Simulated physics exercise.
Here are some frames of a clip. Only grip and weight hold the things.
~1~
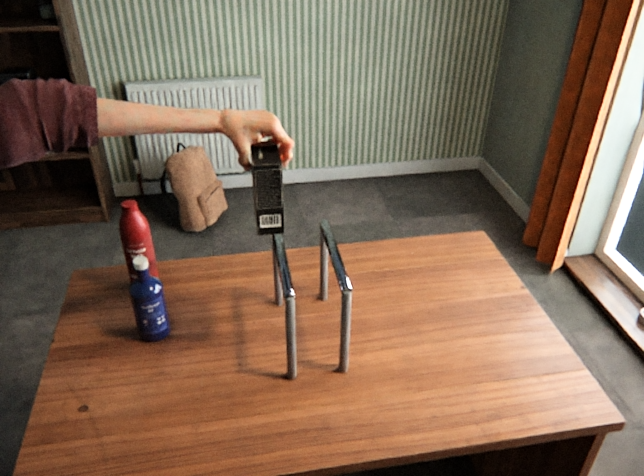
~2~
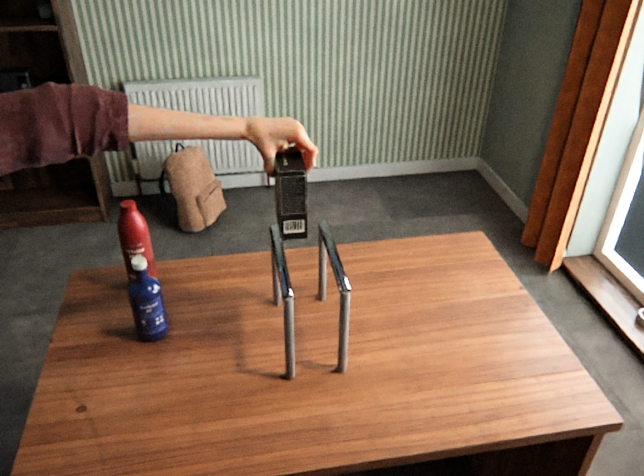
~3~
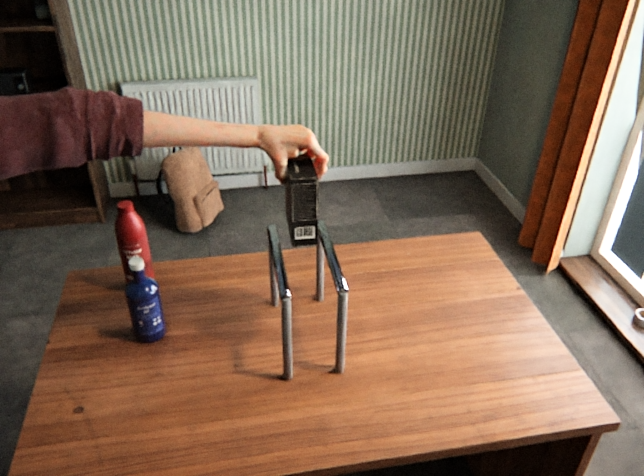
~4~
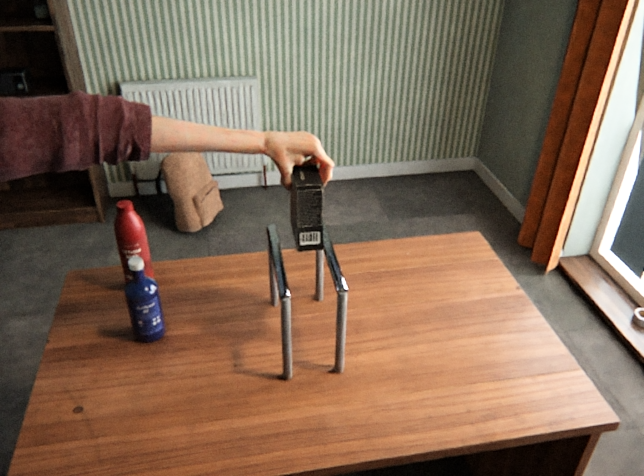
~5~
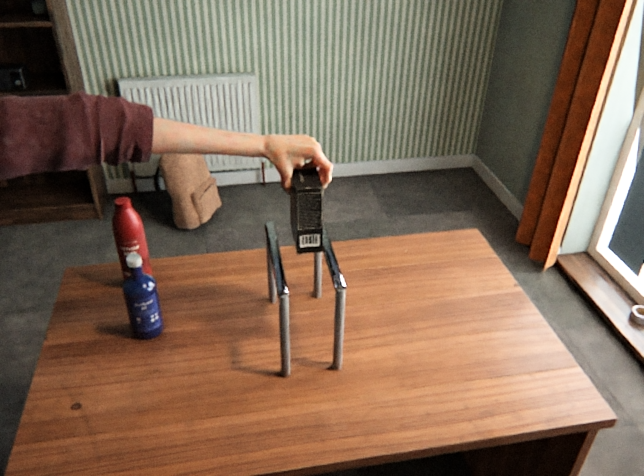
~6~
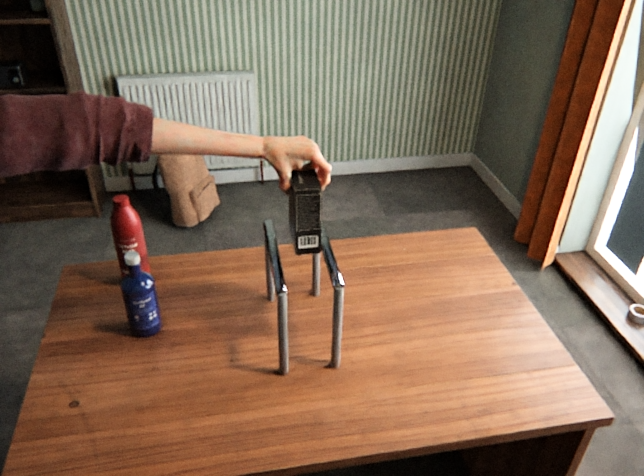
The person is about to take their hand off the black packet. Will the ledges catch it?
It ends up below.
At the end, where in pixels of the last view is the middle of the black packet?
Close to (304, 305) in the last picture.
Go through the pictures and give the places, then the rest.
The first frame shows being brought over the gap; black packet (267, 188); red bottle (138, 247).
The second frame shows being brought over the gap; black packet (291, 194); red bottle (136, 247).
The third frame shows being brought over the gap; black packet (301, 200); red bottle (134, 247).
The fourth frame shows being brought over the gap; black packet (306, 206); red bottle (133, 247).
The fifth frame shows being brought over the gap; black packet (306, 208); red bottle (131, 244).
The sixth frame shows poised above the slot; black packet (305, 210); red bottle (129, 242).
Then, 0.20 s after the last picture, black packet slid a little near (304, 229).
Then, 0.30 s after the last picture, black packet slid well along near (304, 284).
Then, 0.40 s after the last picture, black packet slid well along near (304, 301).
At rest, moved from the start, black packet; the other 2 in place. Seen from the same camera at the end, black packet near (304, 305). The packet goes down the gap.
